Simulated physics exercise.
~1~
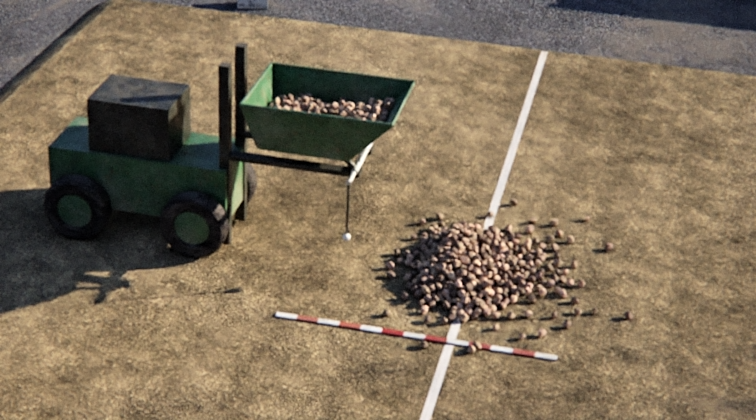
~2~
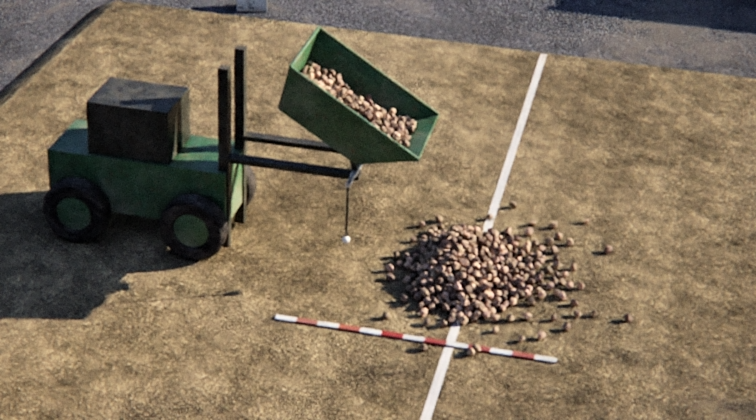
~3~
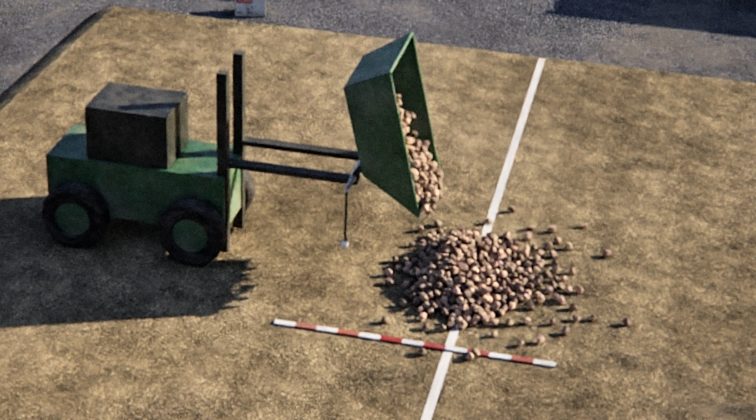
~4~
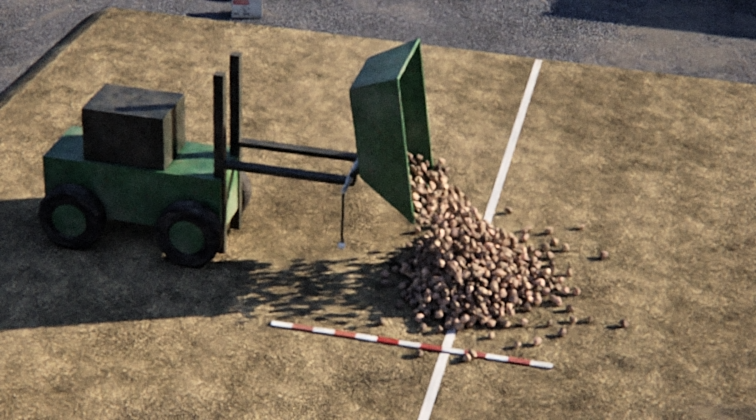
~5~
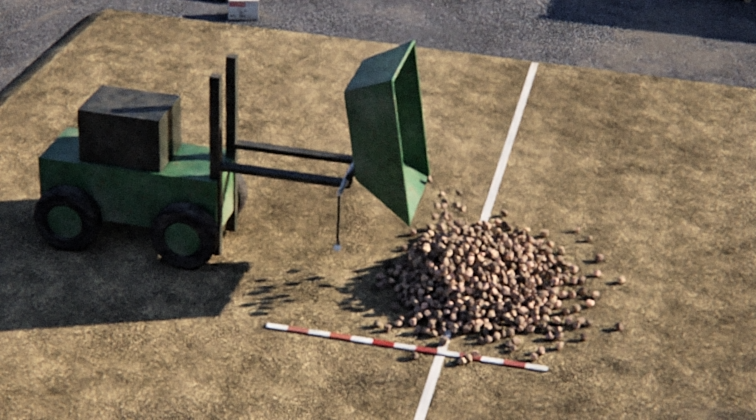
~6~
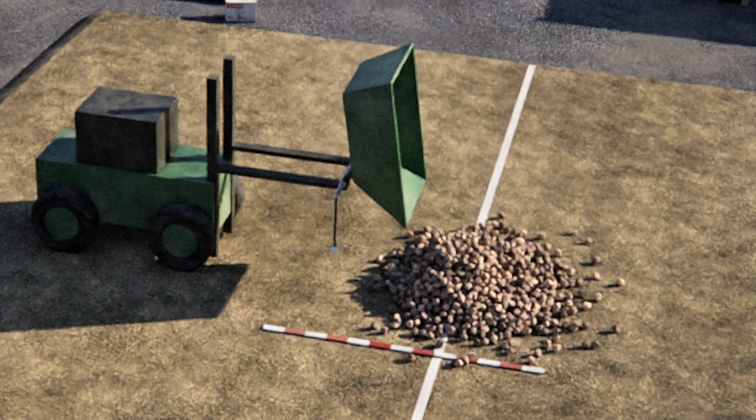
At the start, a green forklift on the left holds a raised green skip filled with brownish stones beside an existing pile that straddles a white line on the ground. A red-and-white striped staff lies in front of the pile. The skip tips forward to the right, and the stones slide toward its lower edge. Once it is tilted steeply, they pour out onto the pile, spreading over both sides of the line. The flow thins to a last few stones, and at the end the skip hangs steeply tipped and emptied above a larger, broader heap.
